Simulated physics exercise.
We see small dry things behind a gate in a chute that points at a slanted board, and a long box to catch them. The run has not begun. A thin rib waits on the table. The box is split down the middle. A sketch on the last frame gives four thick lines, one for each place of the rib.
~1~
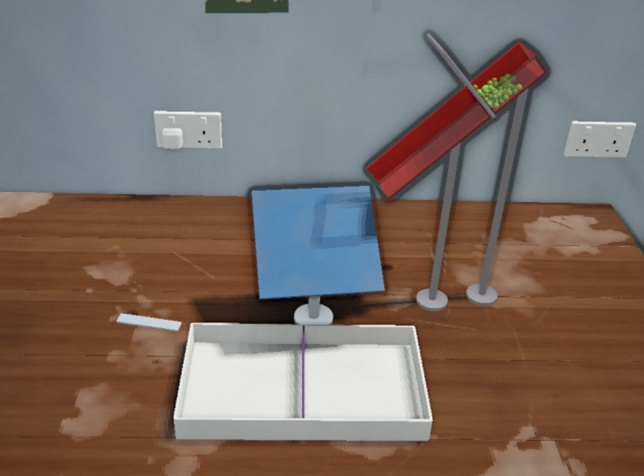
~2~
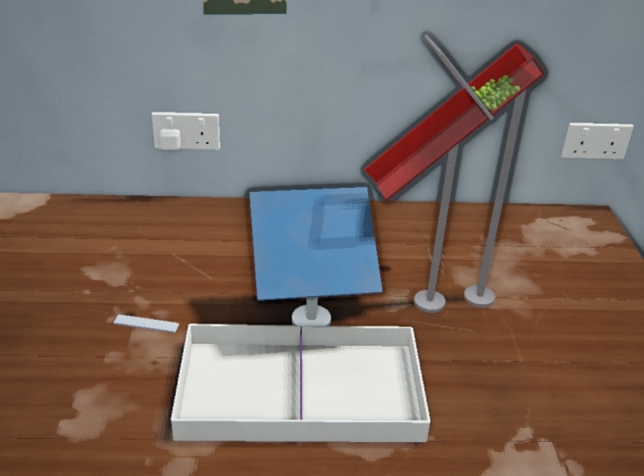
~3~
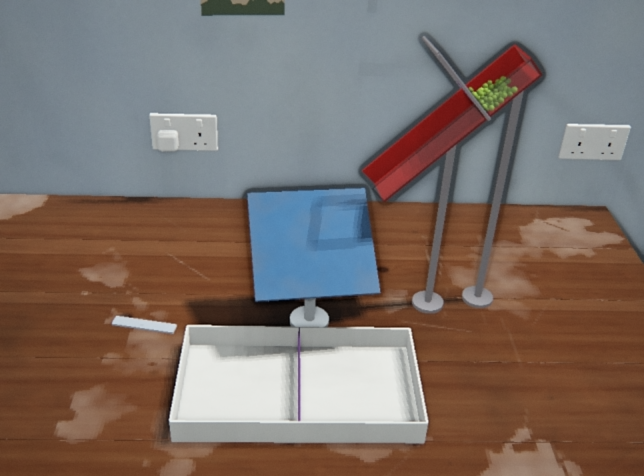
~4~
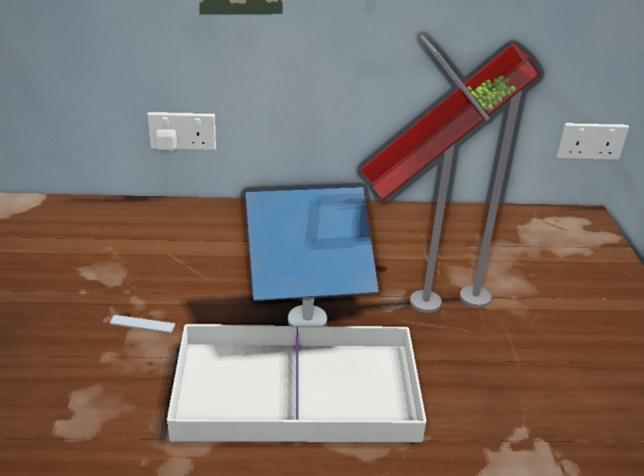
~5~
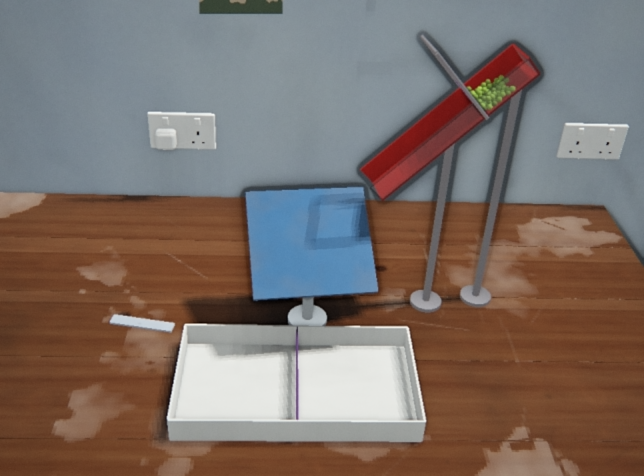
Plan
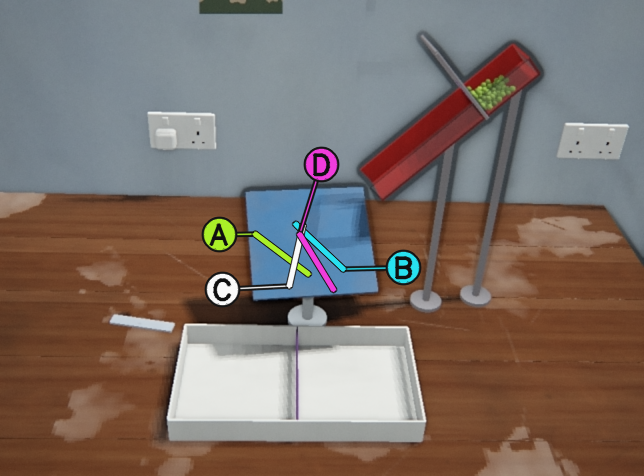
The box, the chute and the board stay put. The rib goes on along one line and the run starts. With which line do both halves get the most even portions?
I would pick line C.
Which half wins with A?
Right.
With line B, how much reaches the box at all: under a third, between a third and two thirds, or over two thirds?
It is over two thirds.
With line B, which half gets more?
More lands on the right.
On the marked copy, line A from (255, 234) to (308, 274); line B from (295, 224) to (343, 269); line C from (303, 225) to (289, 285); line D from (299, 234) to (333, 289).
With A, of what is caught, a small part in the left half, most in the right.
With B, of what is caught, a small part in the left half, nearly all in the right.
With C, of what is caught, about half in the left half, about half in the right.
With D, of what is caught, a small part in the left half, most in the right.
